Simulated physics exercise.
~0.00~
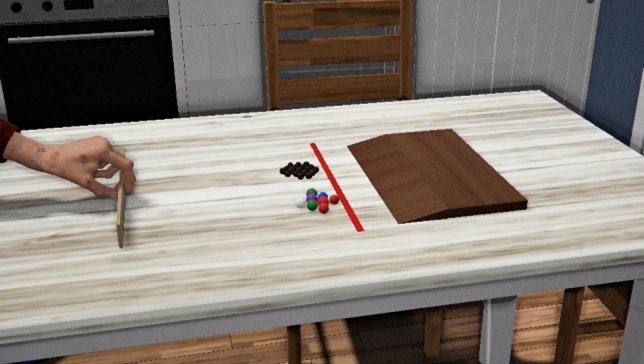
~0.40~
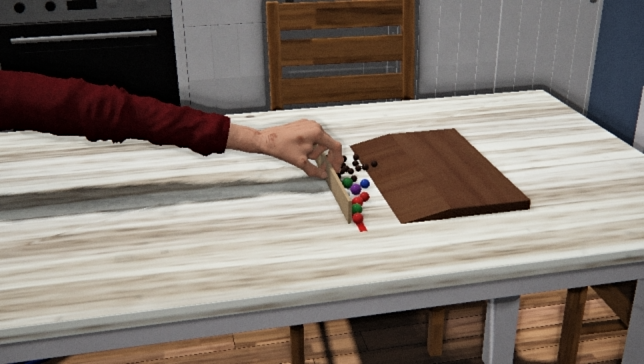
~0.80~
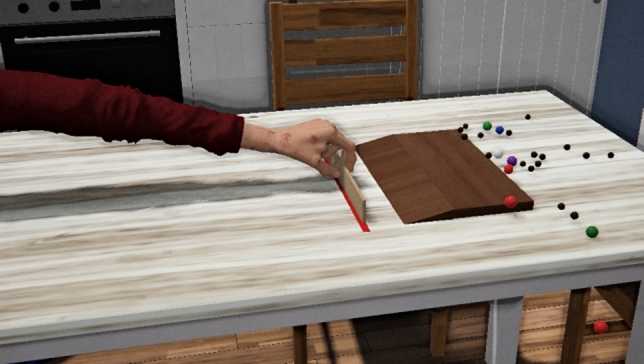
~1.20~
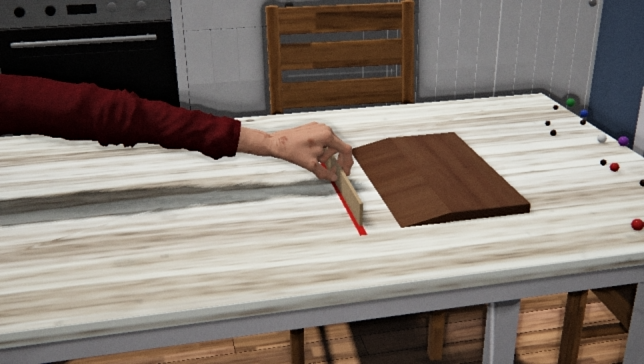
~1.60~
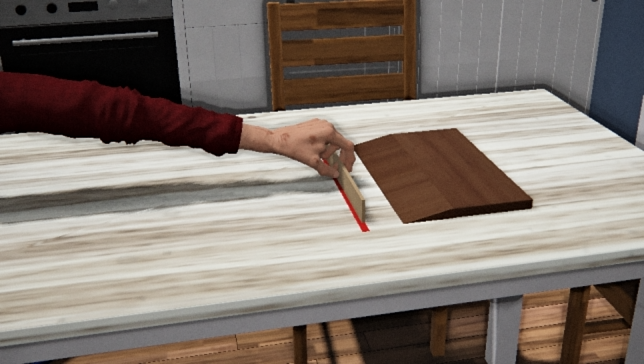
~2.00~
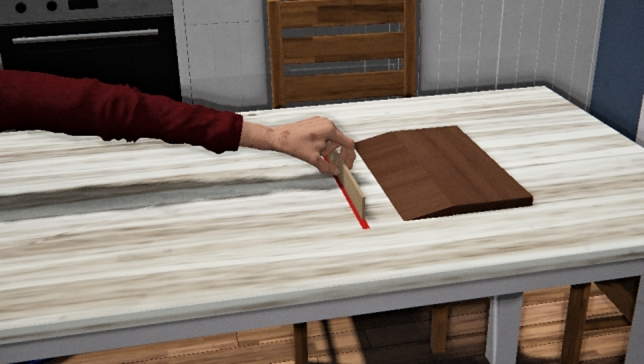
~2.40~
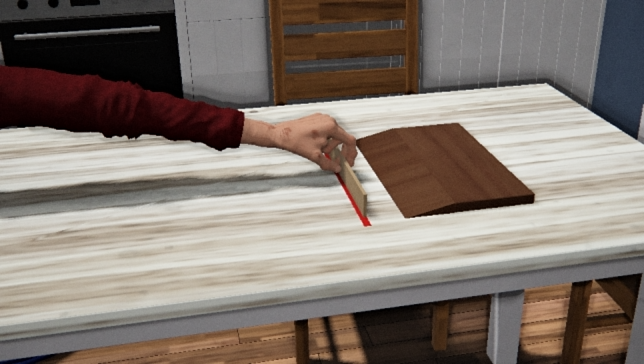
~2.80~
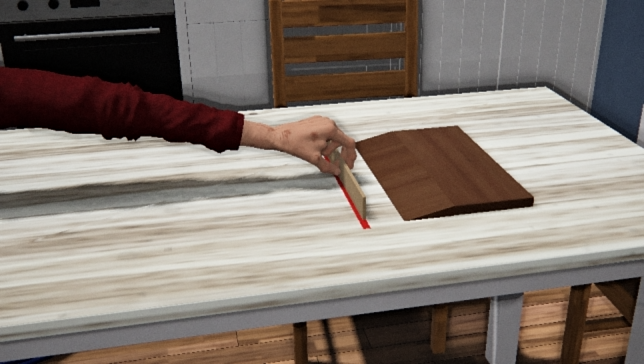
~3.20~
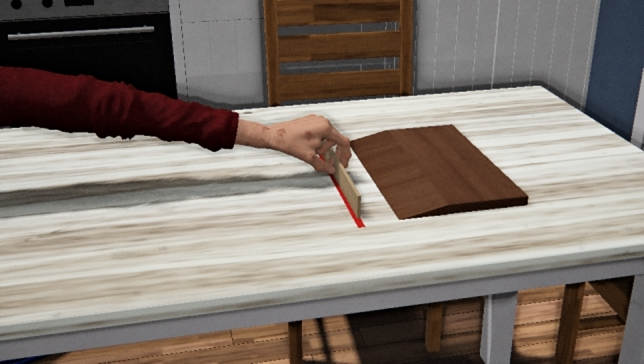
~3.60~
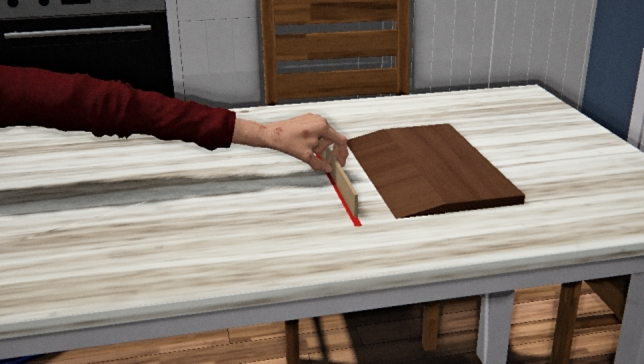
On a pale wooden kitchen table, a hand swept small dark pieces and colorful balls rightward with a card, stopping at a red line while they shot over a low brown ramp, scattered, and left the tabletop, leaving the hand holding the card there.
